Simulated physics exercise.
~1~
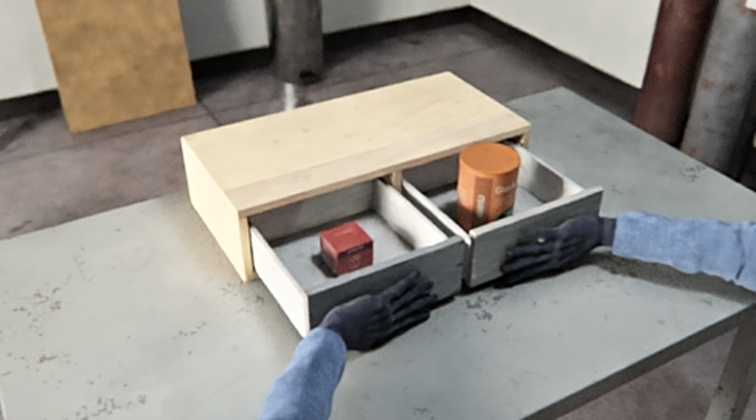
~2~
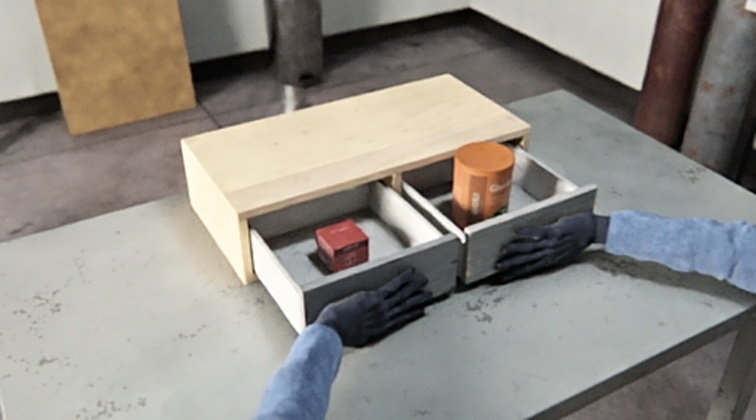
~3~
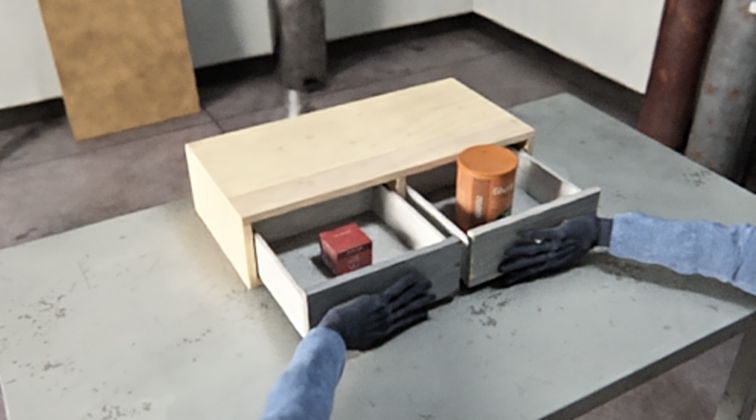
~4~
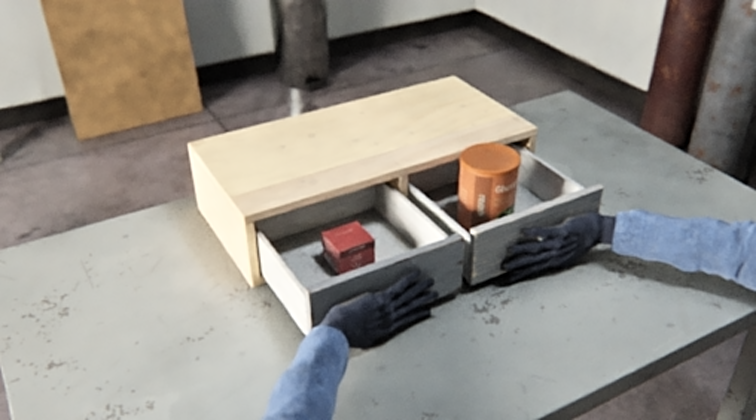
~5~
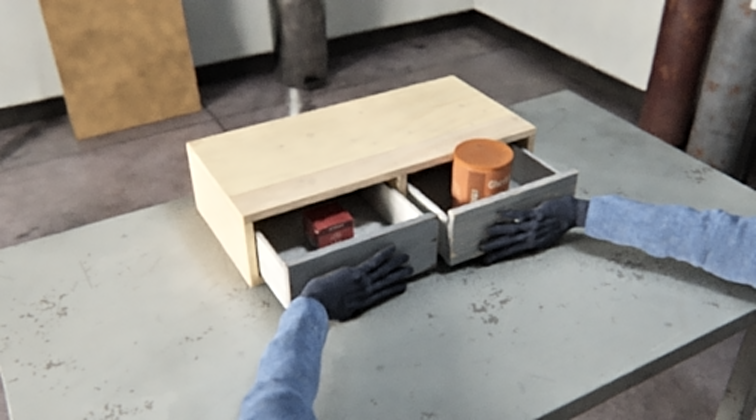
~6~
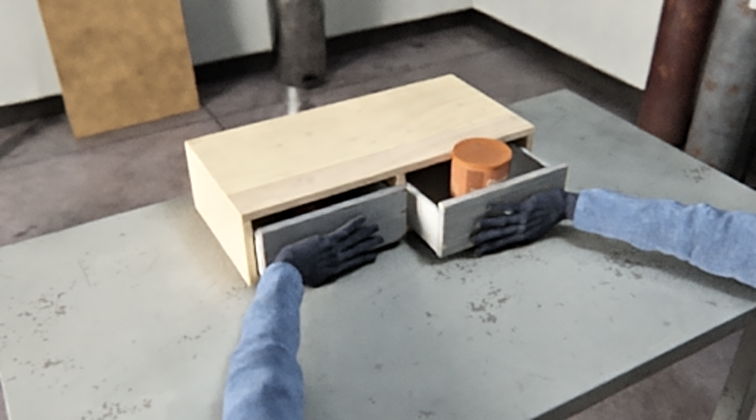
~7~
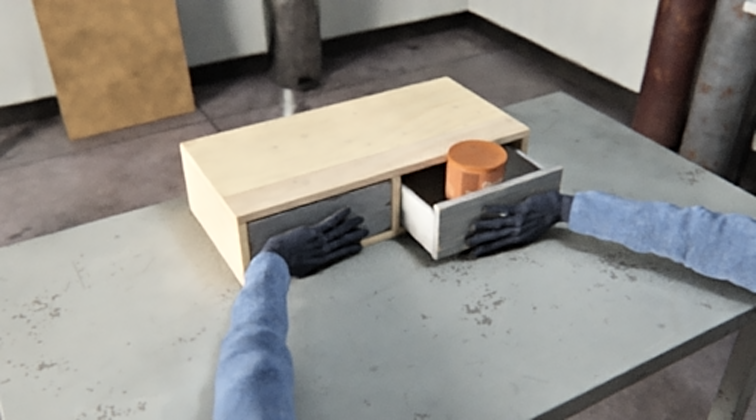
On a grey table, gloved hands pushing two drawers of a wooden chest, the left closing fully, the right staying ajar.
